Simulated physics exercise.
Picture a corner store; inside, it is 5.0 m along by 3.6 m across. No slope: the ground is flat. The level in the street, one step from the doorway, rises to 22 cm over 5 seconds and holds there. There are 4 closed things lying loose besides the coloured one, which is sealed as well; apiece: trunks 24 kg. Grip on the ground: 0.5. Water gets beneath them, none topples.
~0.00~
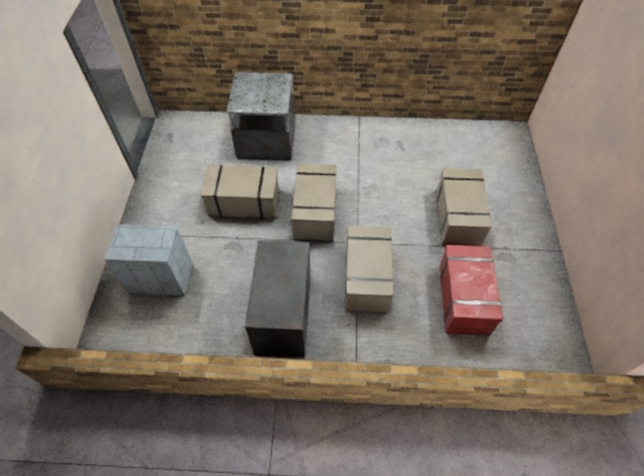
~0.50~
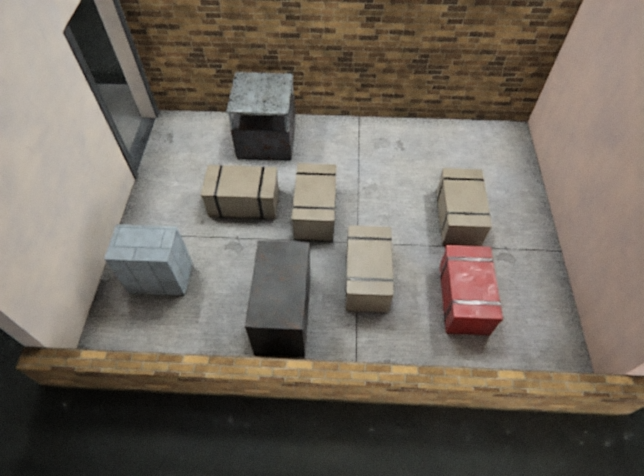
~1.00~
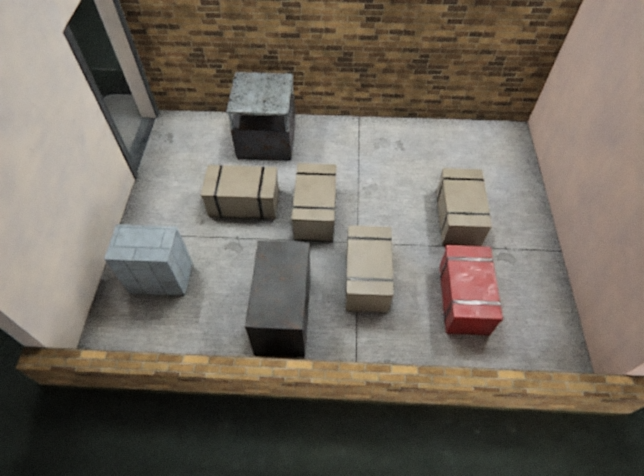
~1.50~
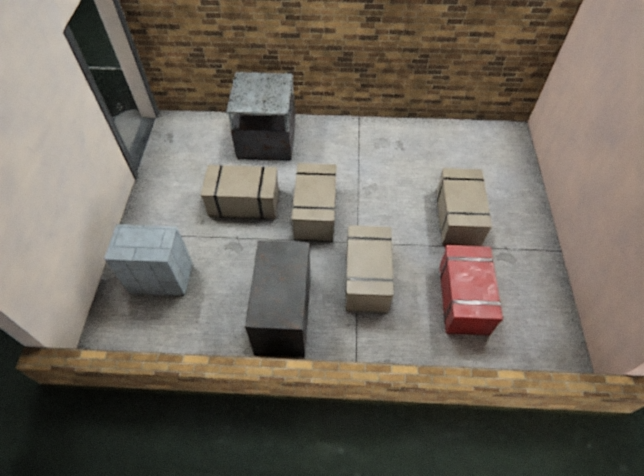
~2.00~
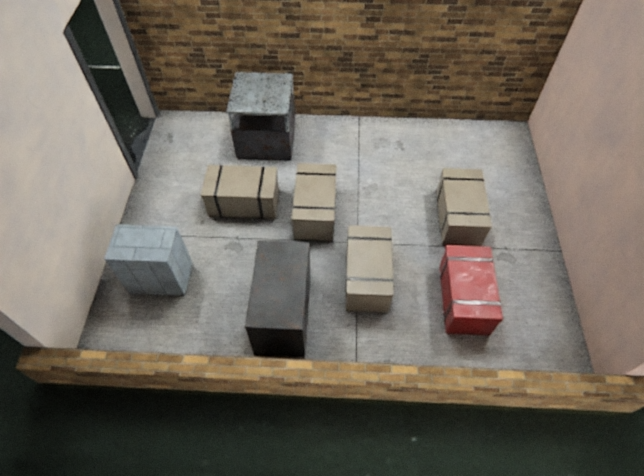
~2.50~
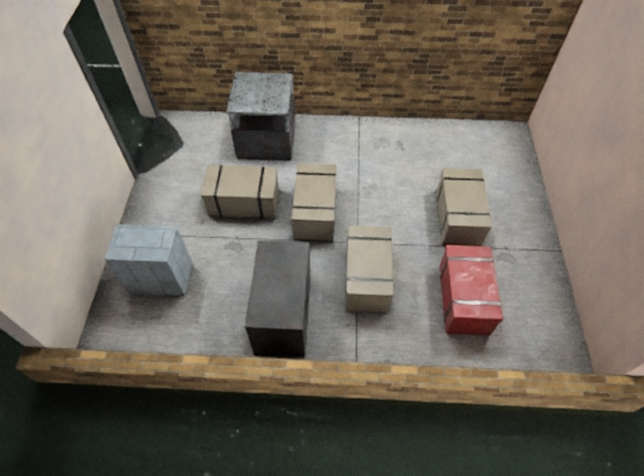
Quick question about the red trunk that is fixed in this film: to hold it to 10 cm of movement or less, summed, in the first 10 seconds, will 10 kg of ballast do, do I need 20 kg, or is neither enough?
10 kg will do.
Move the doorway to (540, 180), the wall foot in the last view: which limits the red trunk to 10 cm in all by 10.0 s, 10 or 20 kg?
There just the heavier succeeds.
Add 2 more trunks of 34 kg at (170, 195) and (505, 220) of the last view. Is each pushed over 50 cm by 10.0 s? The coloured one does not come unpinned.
Well, beyond half a metre and then below half a metre.
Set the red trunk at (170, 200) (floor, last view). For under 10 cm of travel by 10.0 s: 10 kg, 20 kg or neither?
Outcome - failure with both.
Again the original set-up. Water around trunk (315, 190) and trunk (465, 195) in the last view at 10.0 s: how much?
About 5 and 3 cm.
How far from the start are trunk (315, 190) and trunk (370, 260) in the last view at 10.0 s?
Net displacement, in order: 100 cm; 50 cm.
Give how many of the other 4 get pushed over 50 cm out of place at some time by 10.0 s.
Total: 2.
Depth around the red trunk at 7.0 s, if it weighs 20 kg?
Around 0 cm.
After 3.5 s the red trunk would be 0 cm from its start with 10 kg and 0 cm from its start with 20 kg; 0 cm of water round it then.
After 4.5 s the red trunk would be 0 cm from its start with 10 kg and 0 cm from its start with 20 kg; 0 cm of water round it then.
After 7.0 s the red trunk would be 0 cm from its start with 10 kg and 0 cm from its start with 20 kg; 0 cm of water round it then.
After 10.0 s the red trunk would be 3 cm from its start with 10 kg and 1 cm from its start with 20 kg; 4 cm of water round it then.
